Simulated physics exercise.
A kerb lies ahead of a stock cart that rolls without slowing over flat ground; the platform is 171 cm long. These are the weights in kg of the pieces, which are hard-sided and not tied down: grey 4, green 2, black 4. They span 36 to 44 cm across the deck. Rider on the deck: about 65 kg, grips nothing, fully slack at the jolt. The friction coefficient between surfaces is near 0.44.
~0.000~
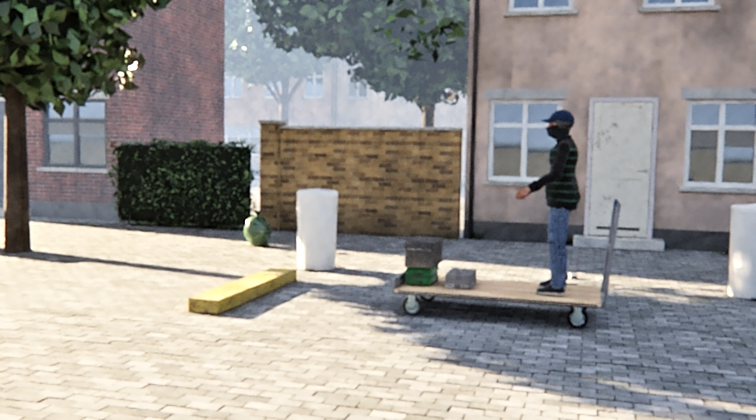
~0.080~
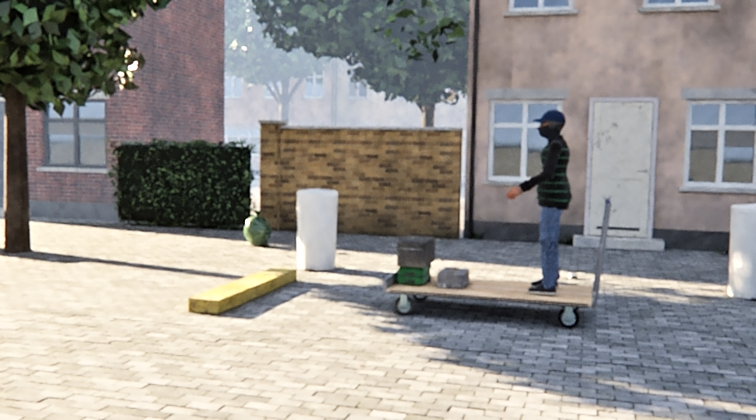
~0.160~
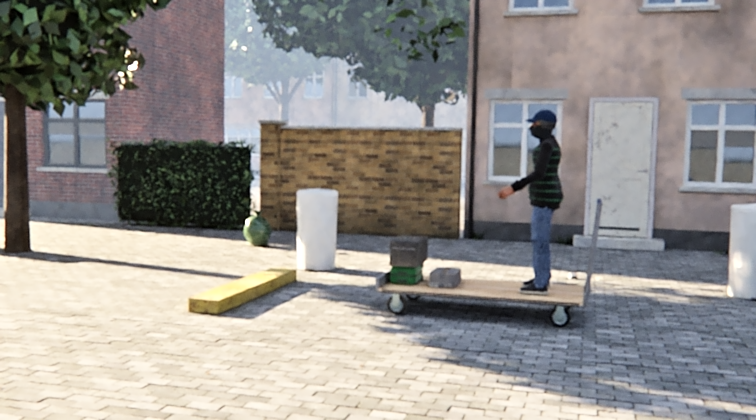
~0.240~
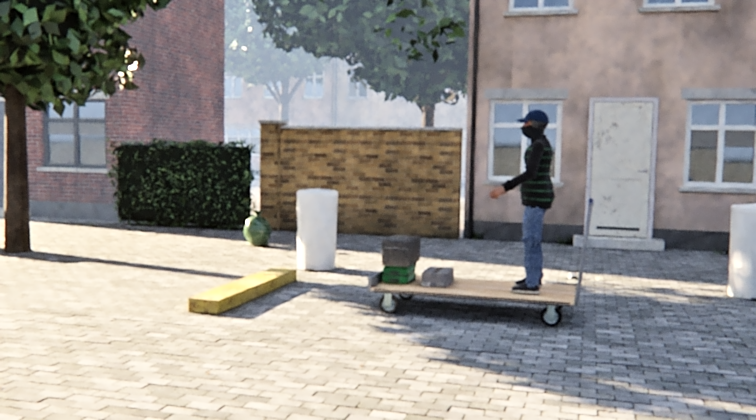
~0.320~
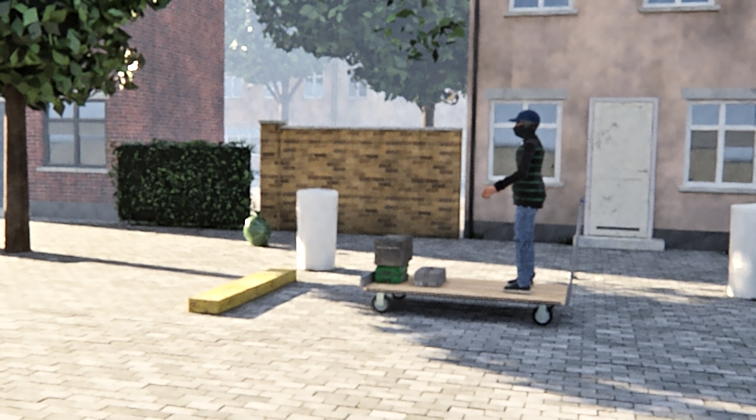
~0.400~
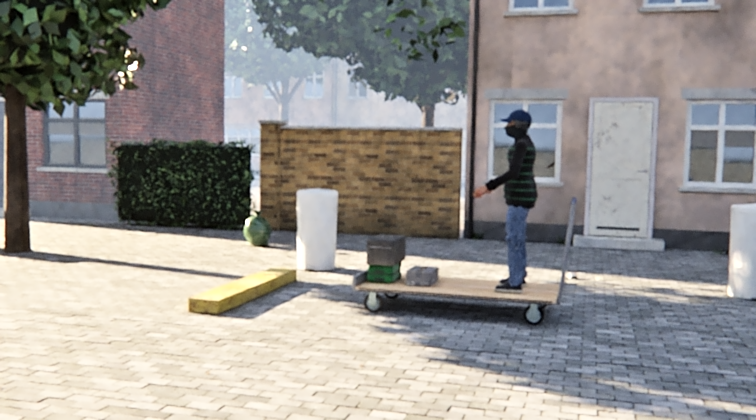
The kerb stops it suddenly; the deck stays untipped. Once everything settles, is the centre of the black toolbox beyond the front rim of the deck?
No, it stays on the deck.
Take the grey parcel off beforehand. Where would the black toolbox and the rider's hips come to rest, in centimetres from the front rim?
Then: Black 10 cm behind; hips 110 cm behind.
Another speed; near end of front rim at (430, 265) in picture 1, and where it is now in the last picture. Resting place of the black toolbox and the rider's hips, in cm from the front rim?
With that change, black would rest 10 cm beyond the front rim and the hips 110 cm back from it.
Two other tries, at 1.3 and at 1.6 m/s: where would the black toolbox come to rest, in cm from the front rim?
Both times past the rim - some 10 cm, then some 70 cm.
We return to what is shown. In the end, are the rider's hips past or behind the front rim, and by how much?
Hips: Approx. 110 cm behind rim.
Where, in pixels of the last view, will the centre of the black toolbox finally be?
Roughly pixel (264, 243).
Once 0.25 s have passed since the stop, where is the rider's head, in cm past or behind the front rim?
Position: Approx. 110 cm behind the front rim.
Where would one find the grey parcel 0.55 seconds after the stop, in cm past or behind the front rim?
About 45 cm behind the rim.
Impact comes at 1.67 s.
After 1.92 s the black toolbox is 10 cm behind the rim, tilted 0°, near (264, 243) in the last picture's view.
After 2.22 s the black toolbox is 10 cm behind the rim, tilted 0°, near (264, 243) in the last picture's view.
After 2.67 s the black toolbox is 10 cm behind the rim, tilted 0°, near (264, 243) in the last picture's view.
At rest, 2.9 s, nothing is past the rim; behind it, grey parcel, green suitcase, black toolbox and the rider's hips.
